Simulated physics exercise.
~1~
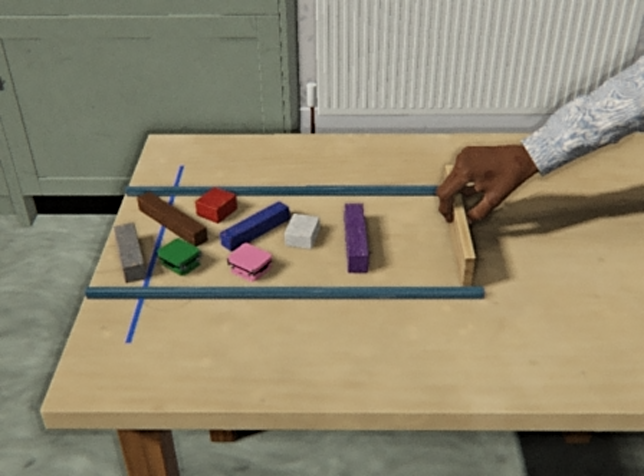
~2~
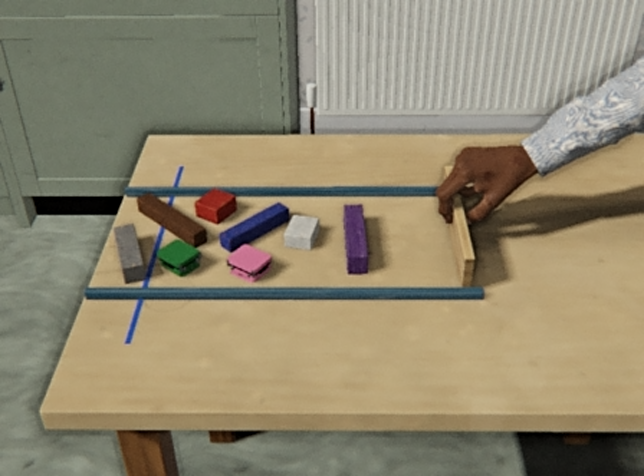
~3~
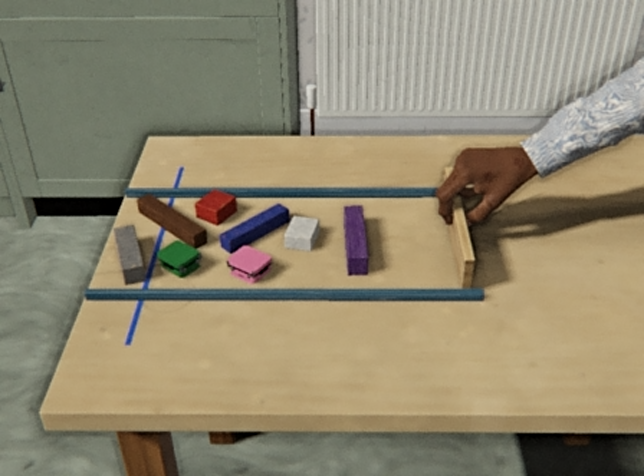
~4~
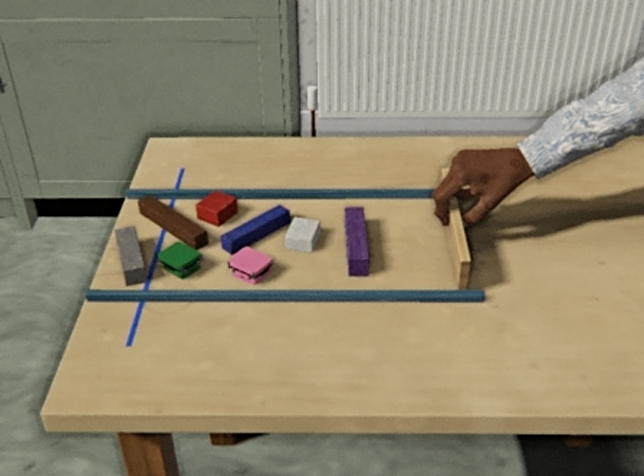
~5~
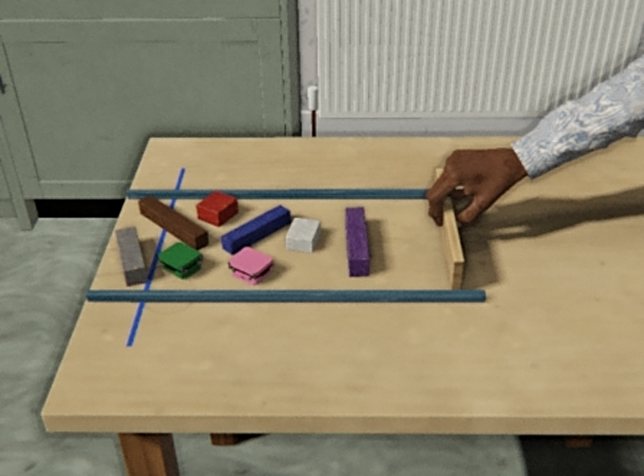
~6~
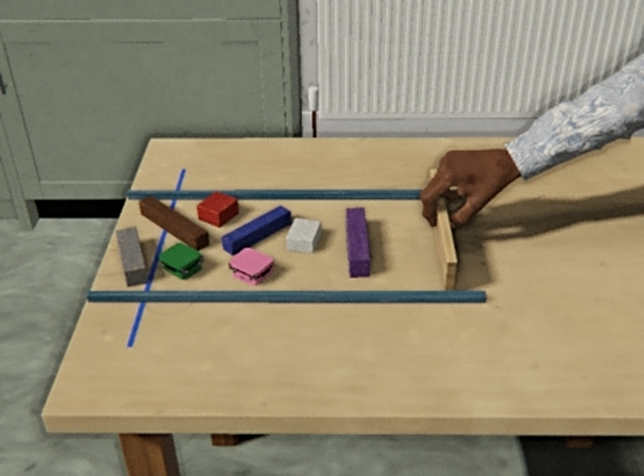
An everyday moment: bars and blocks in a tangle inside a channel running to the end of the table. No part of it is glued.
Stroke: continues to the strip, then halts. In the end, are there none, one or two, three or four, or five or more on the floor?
Falls come to a total of three or four.
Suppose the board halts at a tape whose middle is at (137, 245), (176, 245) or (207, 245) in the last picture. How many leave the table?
Counts per try, in order: 7 / 2 / 0.
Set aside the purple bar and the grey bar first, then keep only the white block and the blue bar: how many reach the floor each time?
1, then 2.
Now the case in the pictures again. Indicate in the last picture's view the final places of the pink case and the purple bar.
Near (112, 277) and (148, 242).
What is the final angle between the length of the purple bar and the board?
About 0 degrees.
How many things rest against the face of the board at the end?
At rest, 1 are in contact.
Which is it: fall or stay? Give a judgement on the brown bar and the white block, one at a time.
Result - brown bar leaves the top, white block holds its spot.
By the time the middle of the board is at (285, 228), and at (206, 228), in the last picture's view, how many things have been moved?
I get 4 at the one place and 8 at the other.
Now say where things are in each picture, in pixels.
Grey bar (130, 252); brown bar (172, 219); green case (180, 258); board (458, 224); tape (159, 241), in the first frame.
Brown bar (171, 220); blue bar (255, 227), in the second frame.
Green case (179, 261); pink case (250, 266), in the third frame.
Grey bar (130, 255); purple bar (356, 240), in the fourth frame.
Brown bar (173, 222); white block (304, 235), in the fifth frame.
Grey bar (131, 256); brown bar (173, 223); green case (181, 263); board (441, 228); tape (161, 244), in the sixth frame.
Soon after, none off yet; grey bar at rest near (131, 256); brown bar at rest near (173, 223); green case at rest near (181, 263).
Then, none off yet; grey bar at rest near (131, 256); brown bar moving near (169, 222); green case at rest near (181, 263).
Further on, none off yet; grey bar moved a little near (96, 259); brown bar moved a little near (121, 220); green case moved well along near (127, 260).
At rest, the number that fall off is three or four; fallen, green case, brown bar and grey bar.
